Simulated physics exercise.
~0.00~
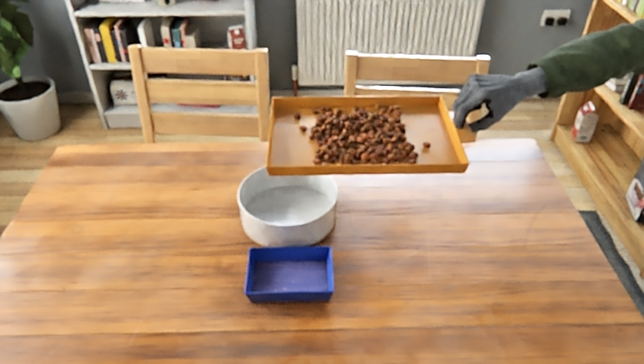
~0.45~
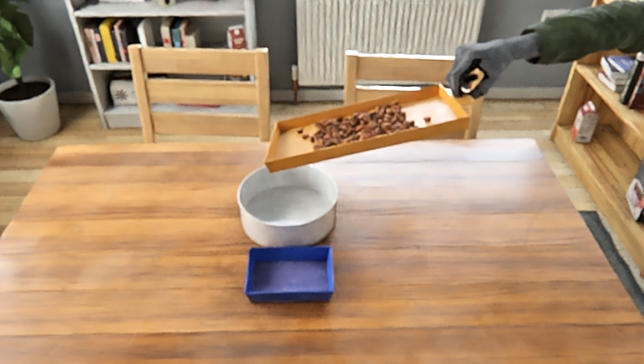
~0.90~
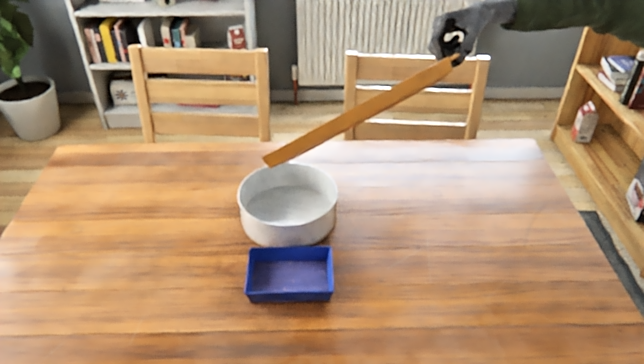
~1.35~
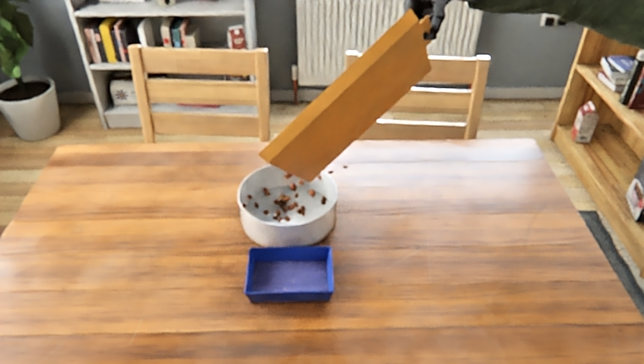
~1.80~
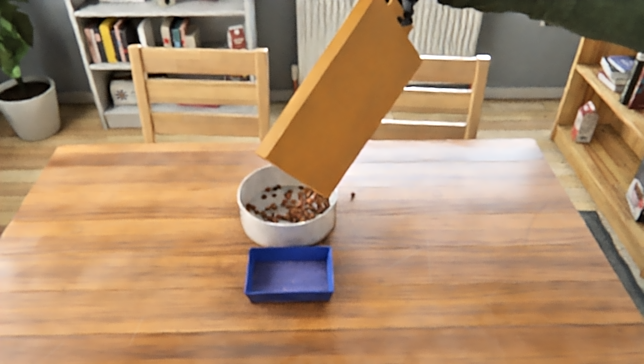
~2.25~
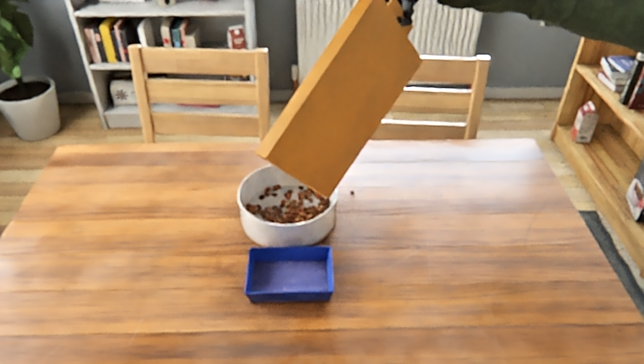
To begin with, a gloved hand holds a shallow orange-brown tray of small brown kibble above a wooden table, where a white pot stands behind a blue tin. The hand lifts the tray's right side, so its left end dips toward the pot. The tilt steepens until the underside hides the kibble from view. Then pieces tumble into the white pot, with a few in the air near its rim. The tray tips steeper still and is held there as the pot collects a broad layer of kibble, while the blue tin remains empty.
